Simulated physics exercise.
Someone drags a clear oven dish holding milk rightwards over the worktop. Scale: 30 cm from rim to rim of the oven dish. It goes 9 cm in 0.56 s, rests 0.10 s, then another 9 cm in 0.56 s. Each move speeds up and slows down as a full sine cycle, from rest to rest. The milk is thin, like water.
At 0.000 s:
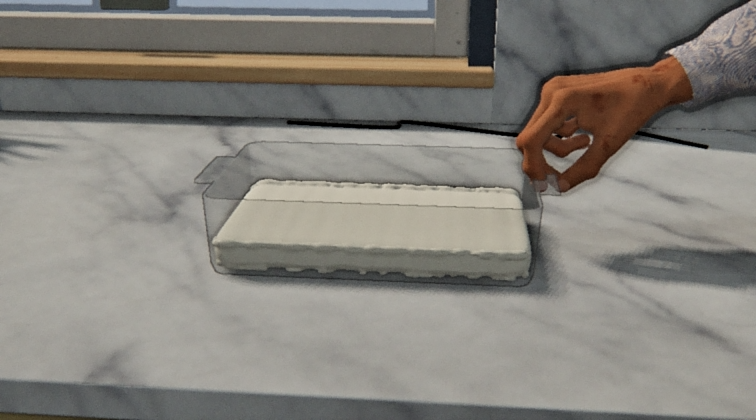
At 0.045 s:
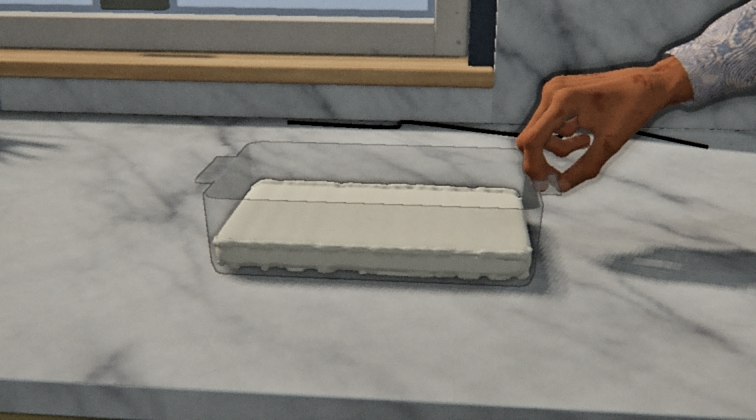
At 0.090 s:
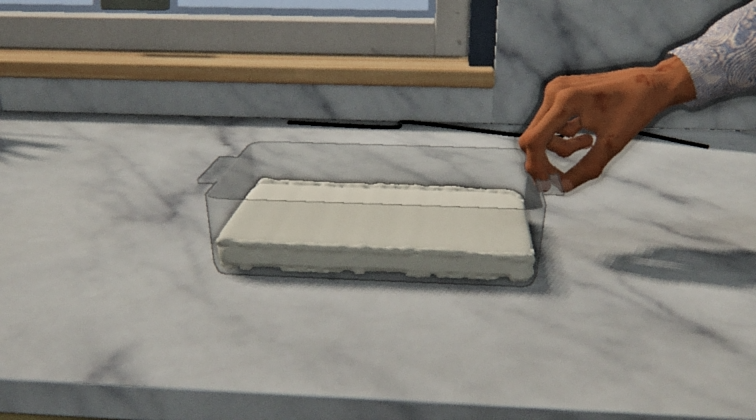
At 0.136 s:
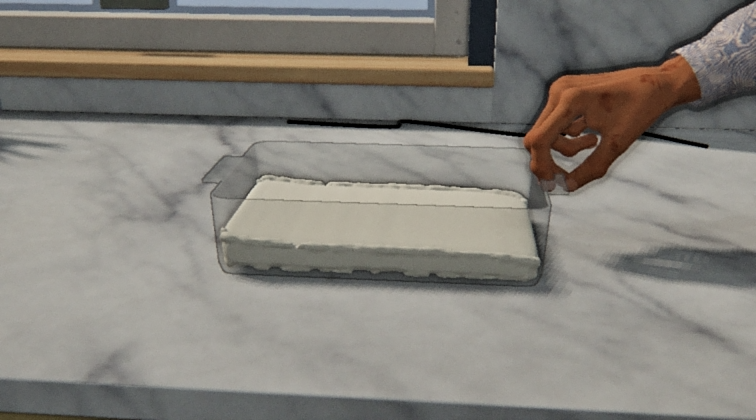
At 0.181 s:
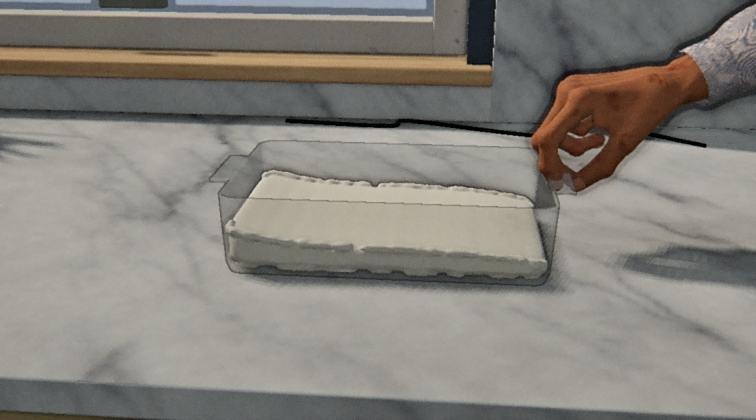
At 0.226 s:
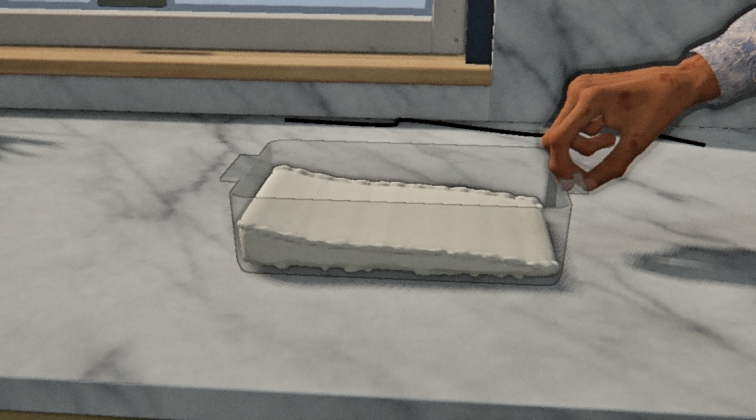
A clear dish of milk sat still on the marble worktop, then slid slowly a short way right as a hand at its right end moved with it, the milk rising at the left.
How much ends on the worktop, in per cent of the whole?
Loss: About 3 per cent.
After 0.55 s it has gone 9 cm; 0 per cent is out over the left end and 0 over the right.
After 0.88 s it has gone 11 cm; 0 per cent is out over the left end and 1 over the right.
After 1.20 s it has gone 18 cm; 0 per cent is out over the left end and 1 over the right.
After 1.53 s it has gone 18 cm; 0 per cent is out over the left end and 1 over the right.
In the end 3 per cent is out in all, 1 of it over the left end.
